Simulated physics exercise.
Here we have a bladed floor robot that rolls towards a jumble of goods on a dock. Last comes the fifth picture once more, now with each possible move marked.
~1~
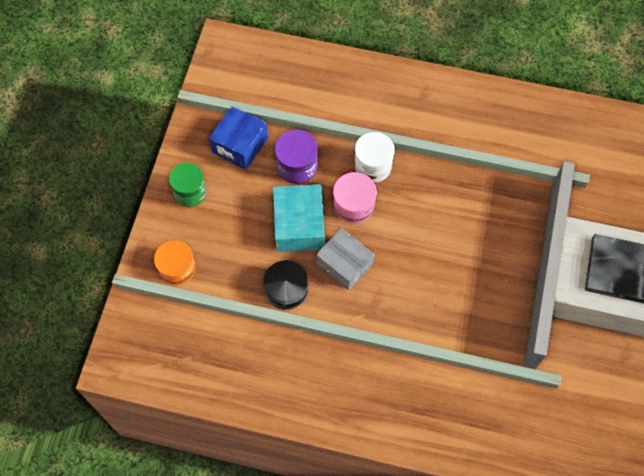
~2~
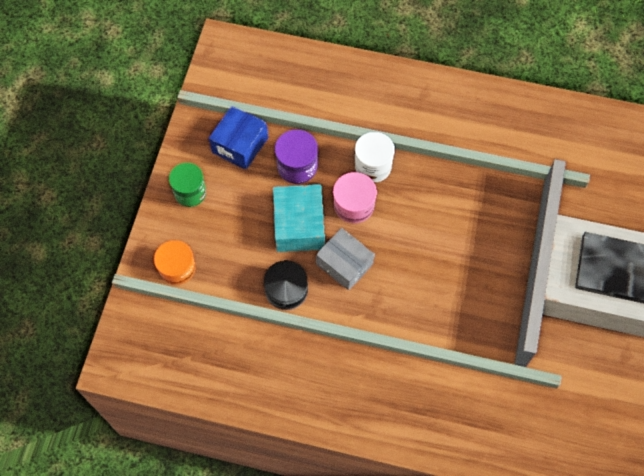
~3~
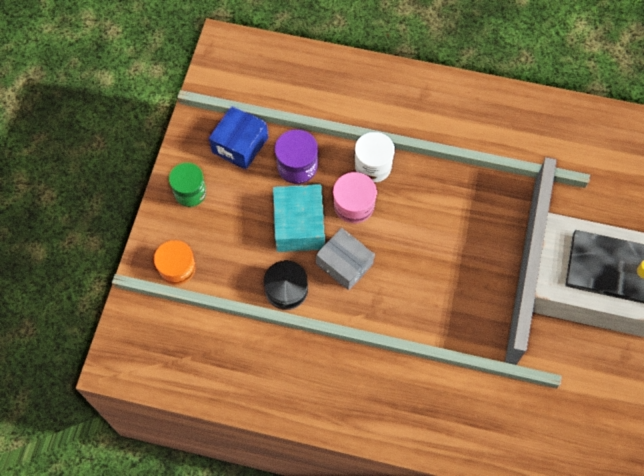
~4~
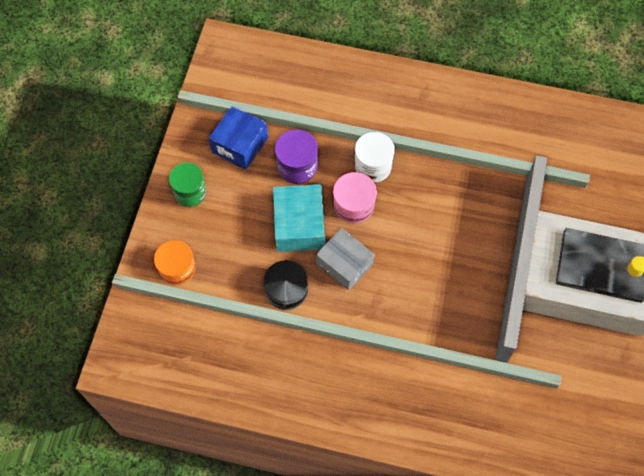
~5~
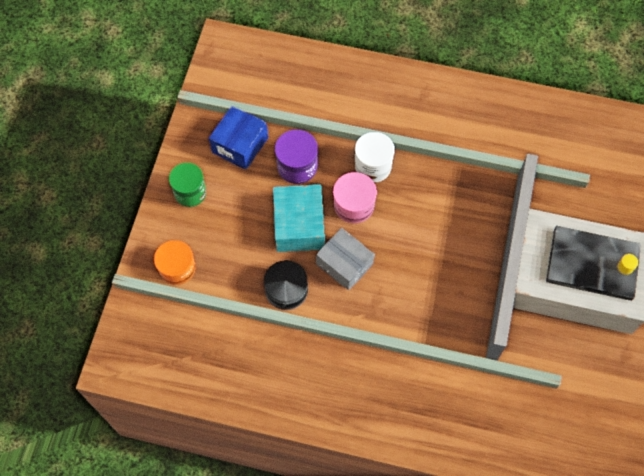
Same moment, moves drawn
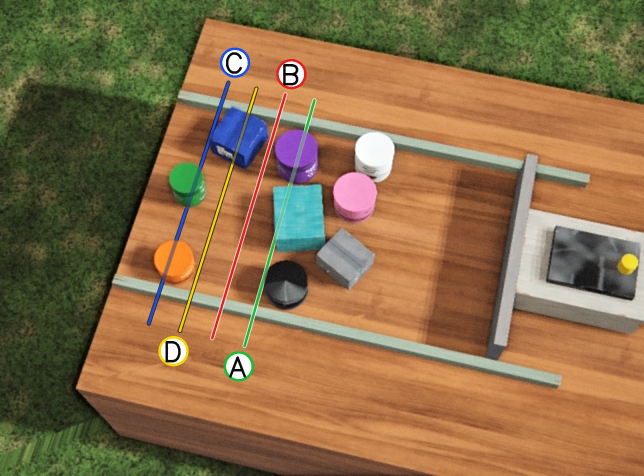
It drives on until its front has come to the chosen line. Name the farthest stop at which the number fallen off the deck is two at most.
The farthest such stop is D.
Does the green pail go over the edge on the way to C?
Yes.
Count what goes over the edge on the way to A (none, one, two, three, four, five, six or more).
By then, none.
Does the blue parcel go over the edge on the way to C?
Yes.
On the marked copy, A at (282, 216); B at (251, 209); C at (191, 196); D at (220, 203).
Taking D. A third of the way, robot (476, 237); green pail (188, 185); orange pail (175, 263).
Two thirds of the way, robot (368, 214); blue parcel (225, 133); turquoise crate (231, 201).
When it is over, robot (287, 196); green pail over the edge; blue parcel over the edge; two fallen.
As for the rest, A is within the limit but short; B is within the limit but short; C drops five.
